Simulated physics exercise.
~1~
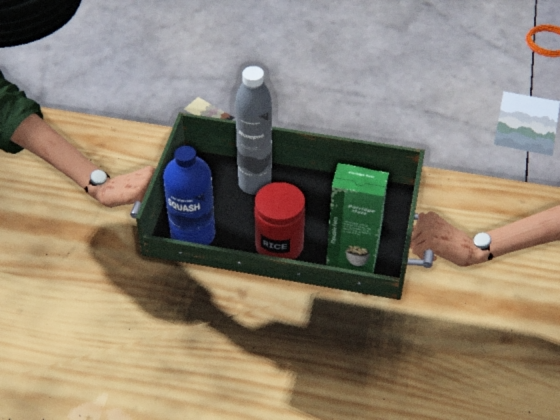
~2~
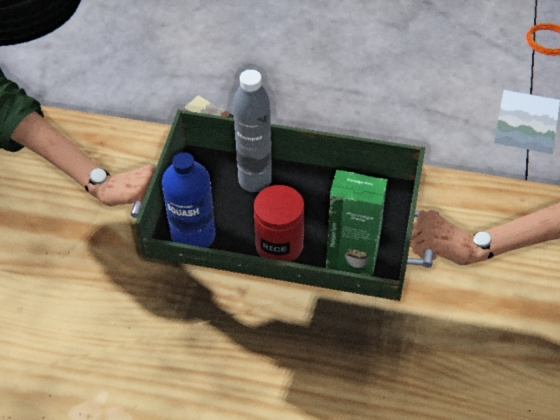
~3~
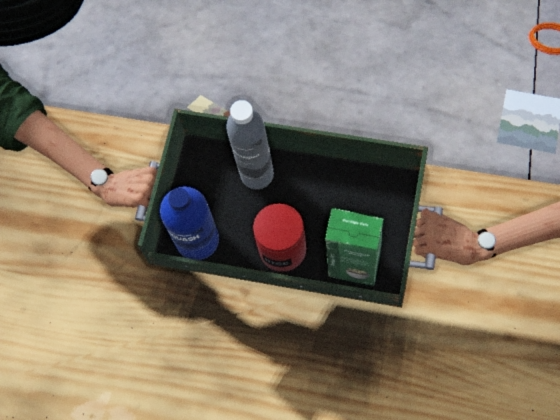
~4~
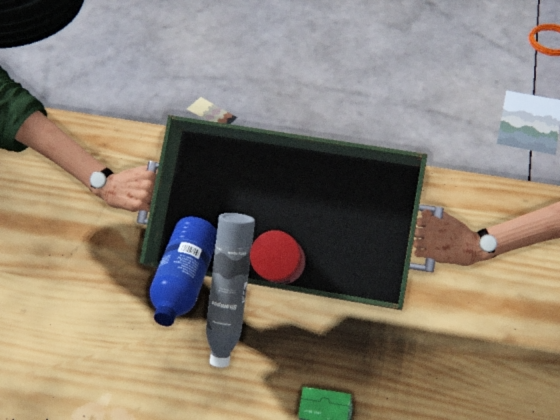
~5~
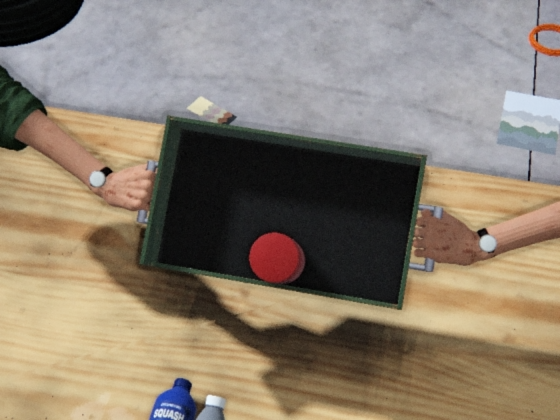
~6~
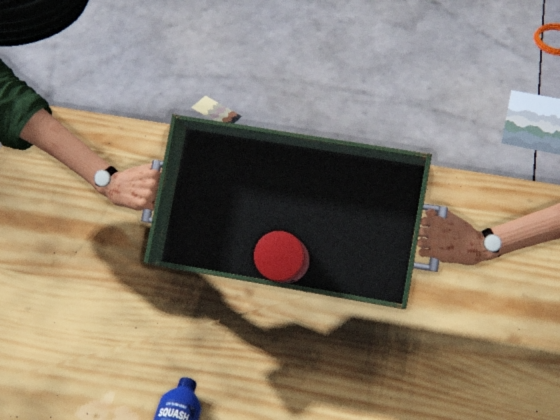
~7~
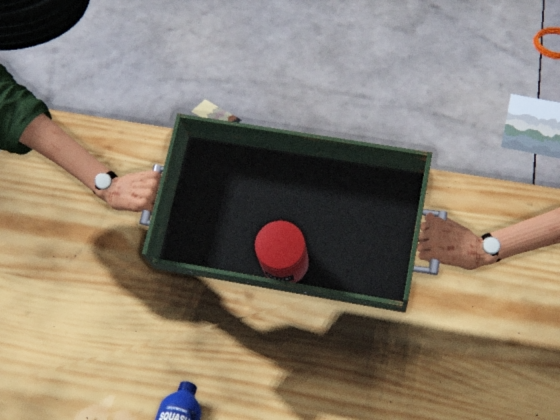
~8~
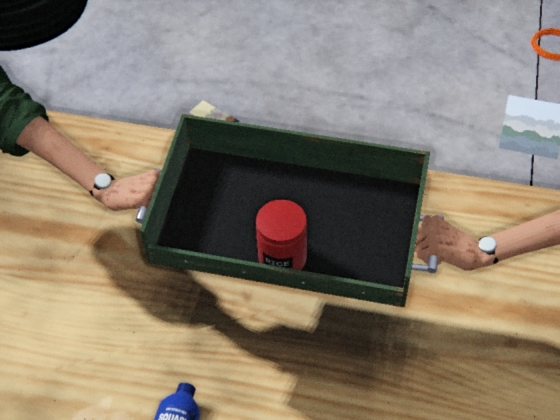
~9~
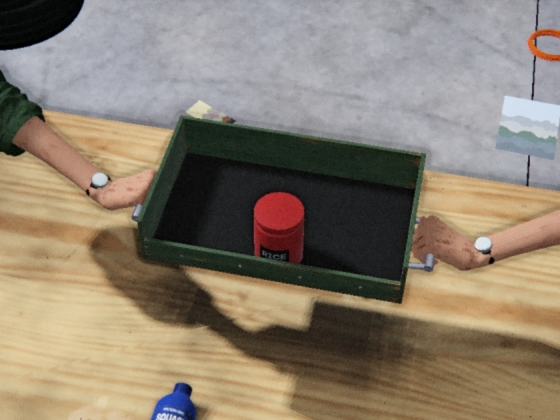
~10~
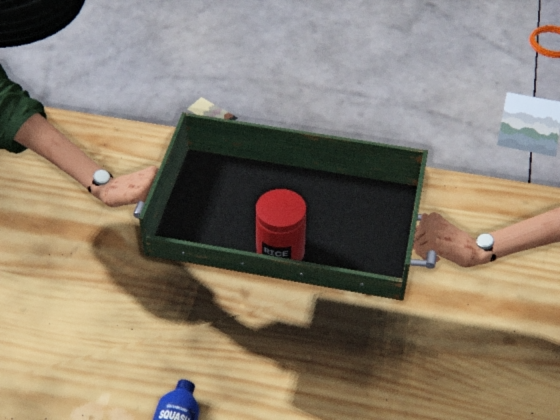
On a wooden table, two hands tipped a green crate steeply toward the near side, sending a blue bottle, a grey bottle and a green packet tumbling out, then levelled it again with only the red jar still standing inside.
